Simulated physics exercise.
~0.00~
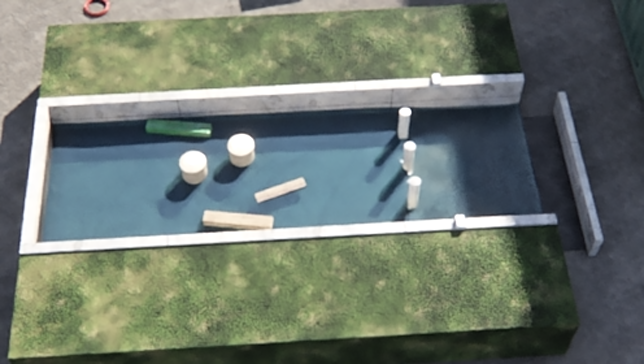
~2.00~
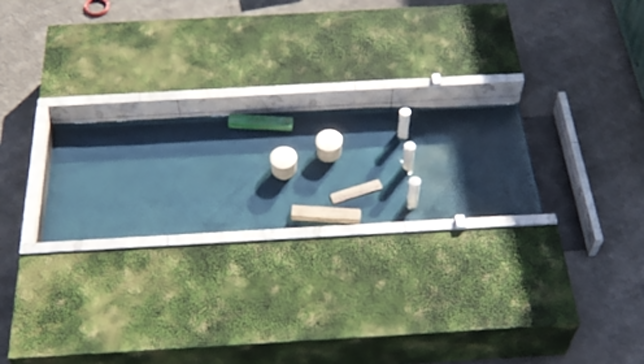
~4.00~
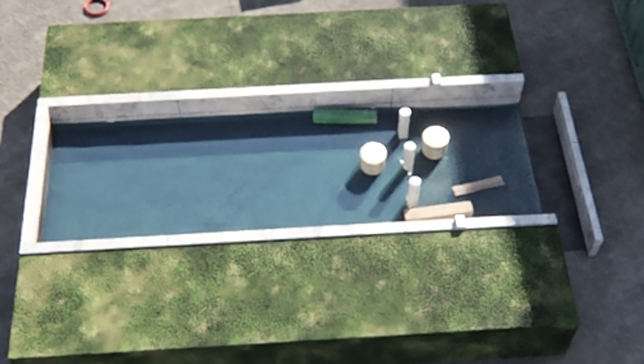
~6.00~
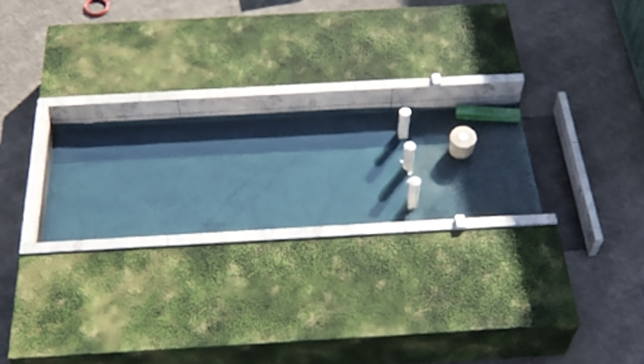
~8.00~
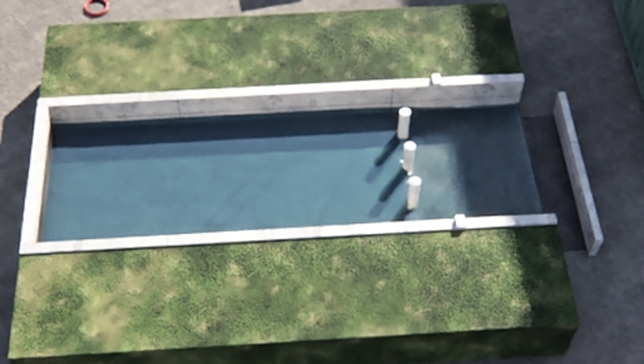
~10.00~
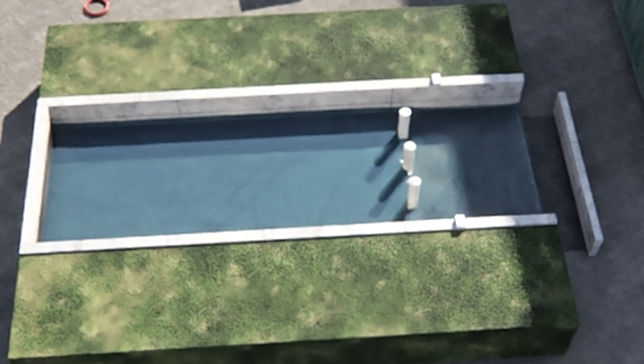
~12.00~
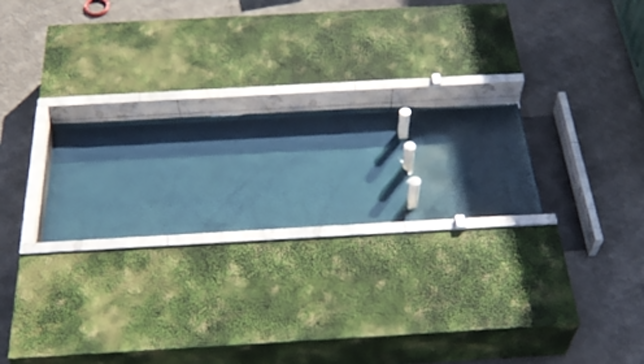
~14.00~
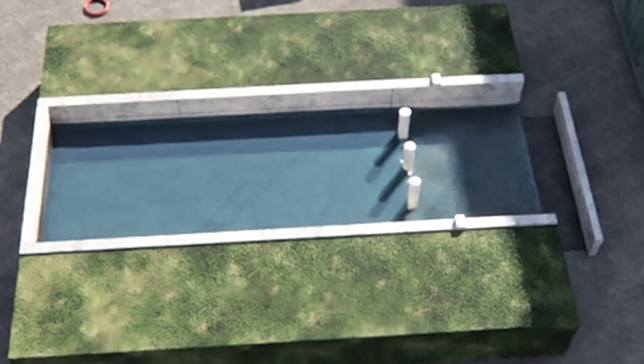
In a walled channel of blue water between two grassy banks, a green beam, two pale round tubs and two wooden boards float near the left end. They all drift right together toward three white posts standing in the water. The tubs and boards reach the posts first and pass among them, while the green beam trails along the far wall. Soon the boards and one tub are gone from view, and the beam and the remaining tub are beyond the white marks on the banks. Those two go out as well, leaving only the posts standing in empty water.
